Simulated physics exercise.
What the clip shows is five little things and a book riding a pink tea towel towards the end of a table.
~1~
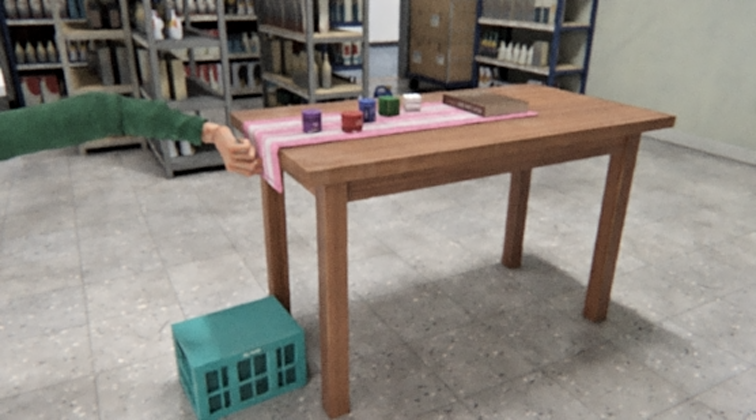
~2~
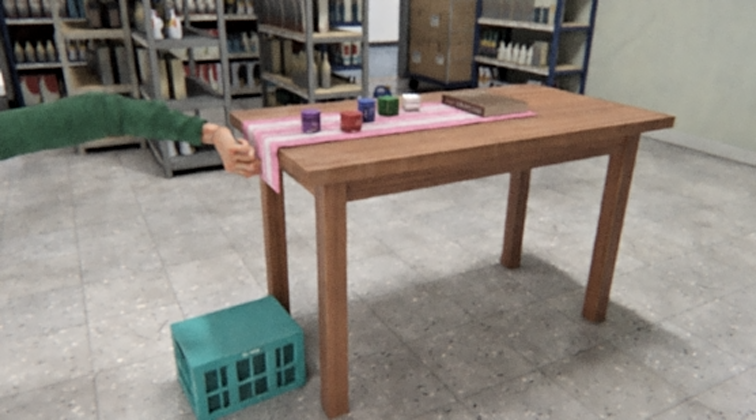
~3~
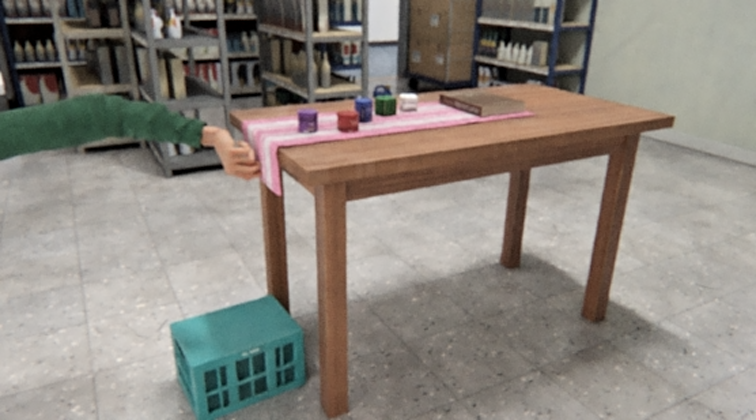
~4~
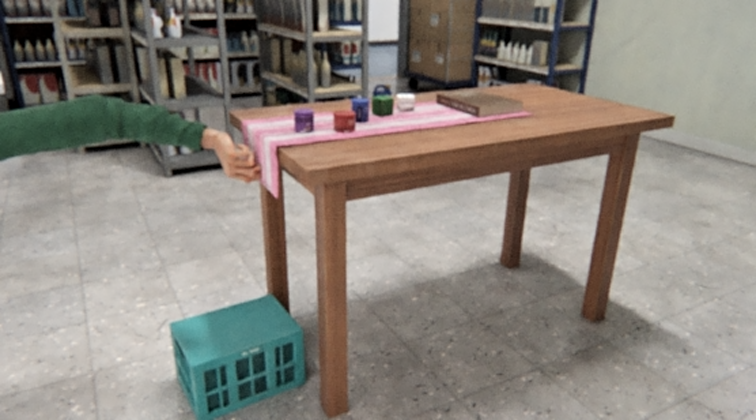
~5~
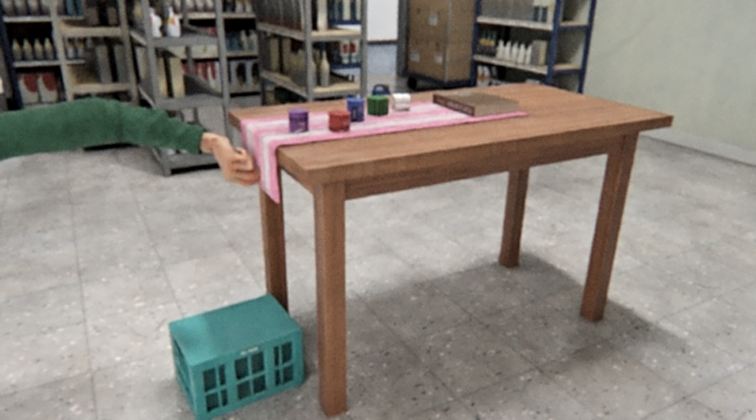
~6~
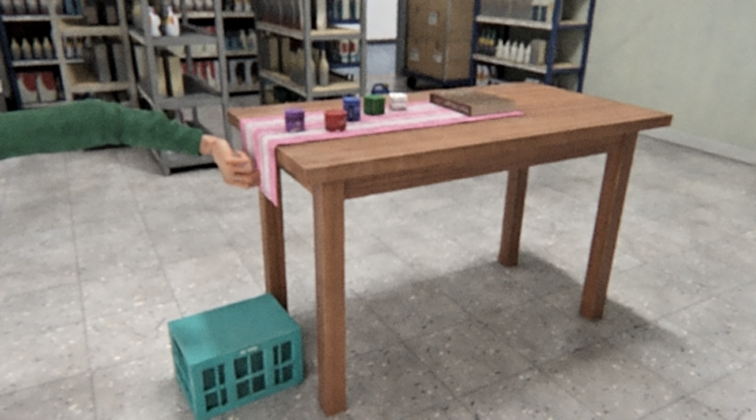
A green-sleeved arm slowly pulling a pink striped cloth a little way left along a wooden table, carrying small colourful pots and a book.
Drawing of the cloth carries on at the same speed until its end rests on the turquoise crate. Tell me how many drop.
Most likely just four will go over the edge.
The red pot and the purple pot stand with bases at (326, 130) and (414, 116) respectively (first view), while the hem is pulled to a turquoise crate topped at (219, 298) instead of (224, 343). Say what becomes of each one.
Red pot: Lost; purple pot: Safe.
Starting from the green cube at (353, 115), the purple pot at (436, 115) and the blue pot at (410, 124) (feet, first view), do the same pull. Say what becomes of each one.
Outcome: Green cube is gone, purple pot is still in place, blue pot is gone.
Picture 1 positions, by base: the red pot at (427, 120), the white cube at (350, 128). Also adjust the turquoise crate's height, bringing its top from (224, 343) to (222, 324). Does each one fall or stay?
So the red pot stays there, and the white cube leaves.
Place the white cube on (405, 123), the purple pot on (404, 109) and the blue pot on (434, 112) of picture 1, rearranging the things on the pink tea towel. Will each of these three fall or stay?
The white cube will end up down, the purple pot will stay where it is, and the blue pot will stay where it is.
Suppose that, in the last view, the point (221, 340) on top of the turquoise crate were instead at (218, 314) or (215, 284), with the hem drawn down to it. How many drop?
Counts: 3, 2.
A little later, hem near (261, 251); purple pot gone.
Next, hem near (263, 292); purple pot, red pot and blue pot gone.
When it is over, hem on the crate; purple pot, red pot, blue pot and green cube gone. The answer is four.
